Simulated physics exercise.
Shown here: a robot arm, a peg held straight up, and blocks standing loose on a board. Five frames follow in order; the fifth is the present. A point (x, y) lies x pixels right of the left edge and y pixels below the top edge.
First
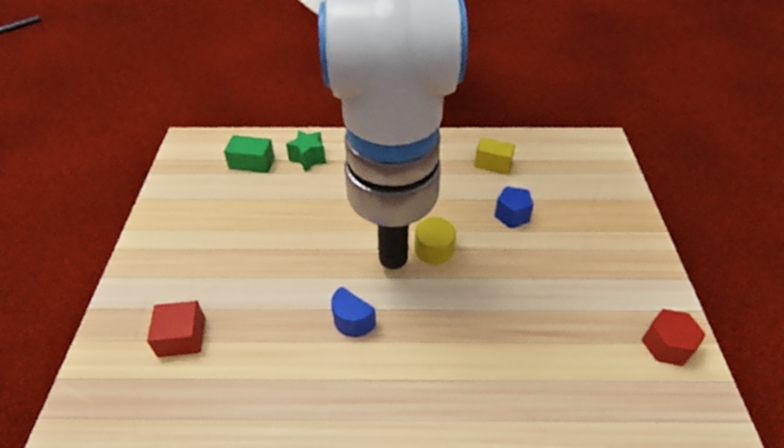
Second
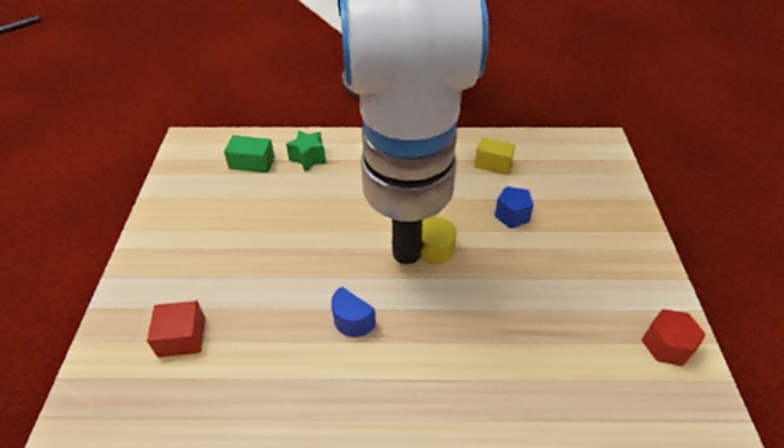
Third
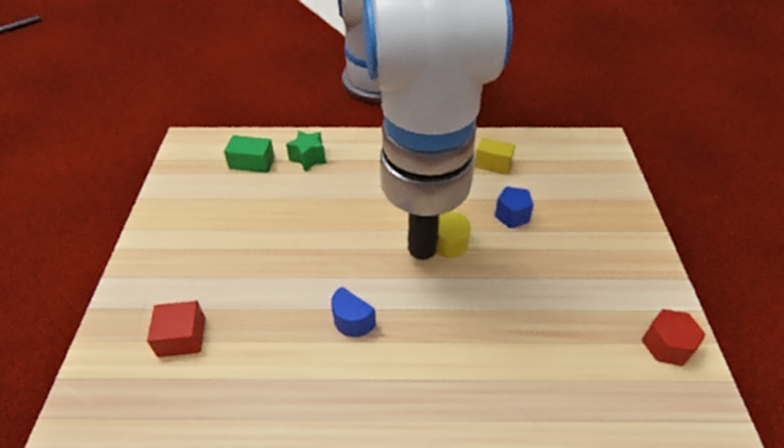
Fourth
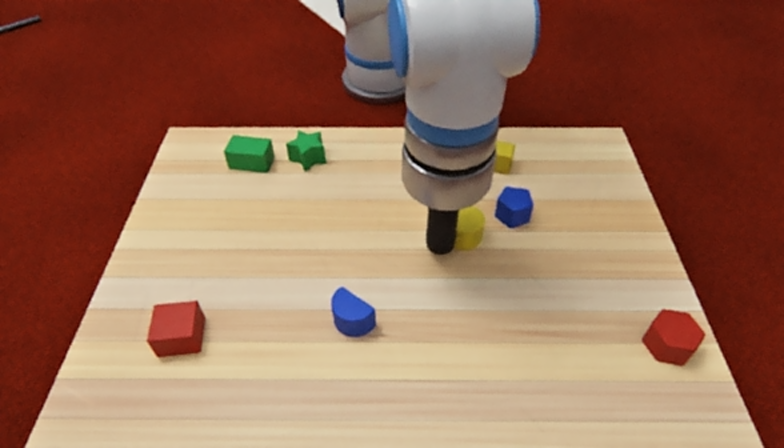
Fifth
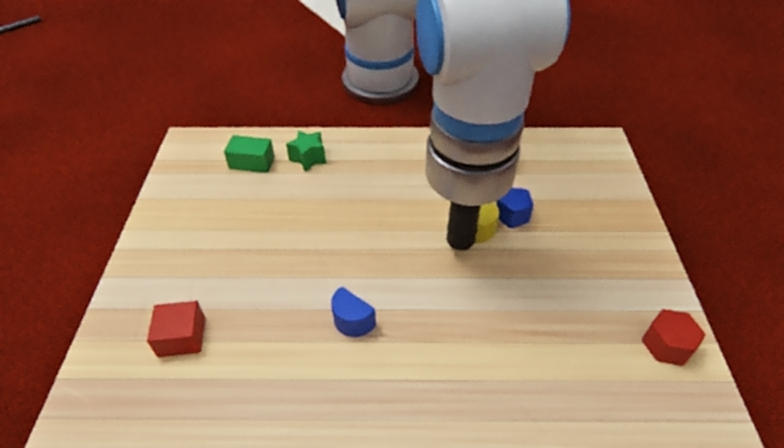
A white and blue robot arm holds a black peg upright over a pale wooden board on a red surface, seen from the front and slightly above by a still camera. Green and yellow blocks sit toward the back, a blue pentagon right of centre, a blue half-round nearer, and red blocks at either side. The peg moves right to a yellow cylinder and pushes it slowly rightward and slightly back, close to the pentagon.
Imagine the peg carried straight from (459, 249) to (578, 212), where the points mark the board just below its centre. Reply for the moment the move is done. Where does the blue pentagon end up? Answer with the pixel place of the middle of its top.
My estimate: (530, 184).
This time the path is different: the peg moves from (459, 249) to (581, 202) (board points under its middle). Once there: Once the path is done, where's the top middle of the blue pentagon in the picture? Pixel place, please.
It will end up at (534, 179).
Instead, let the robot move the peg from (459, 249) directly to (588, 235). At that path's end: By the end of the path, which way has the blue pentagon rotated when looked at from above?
Looking down: Clockwise.
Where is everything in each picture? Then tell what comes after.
The first picture shows tip of the peg (393, 259), middles of tops, yellow cylinder (436, 231), blue pentagon (516, 197).
The second picture shows peg (407, 254), nothing pushed.
The third picture shows peg (422, 249), yellow cylinder (450, 225).
The fourth picture shows peg (440, 245), yellow cylinder (465, 218).
The fifth picture shows peg (460, 240), yellow cylinder partly hidden, blue pentagon (516, 197).
The first path, step by step. One third of the way, peg (503, 227); yellow cylinder (497, 194); blue pentagon (530, 185), turned 65° clockwise.
Two thirds of the way, peg (543, 215); yellow cylinder (497, 193); blue pentagon (530, 184), turned 70° clockwise.
At the end, peg (581, 203); yellow cylinder (497, 193); blue pentagon (530, 184), turned 70° clockwise.
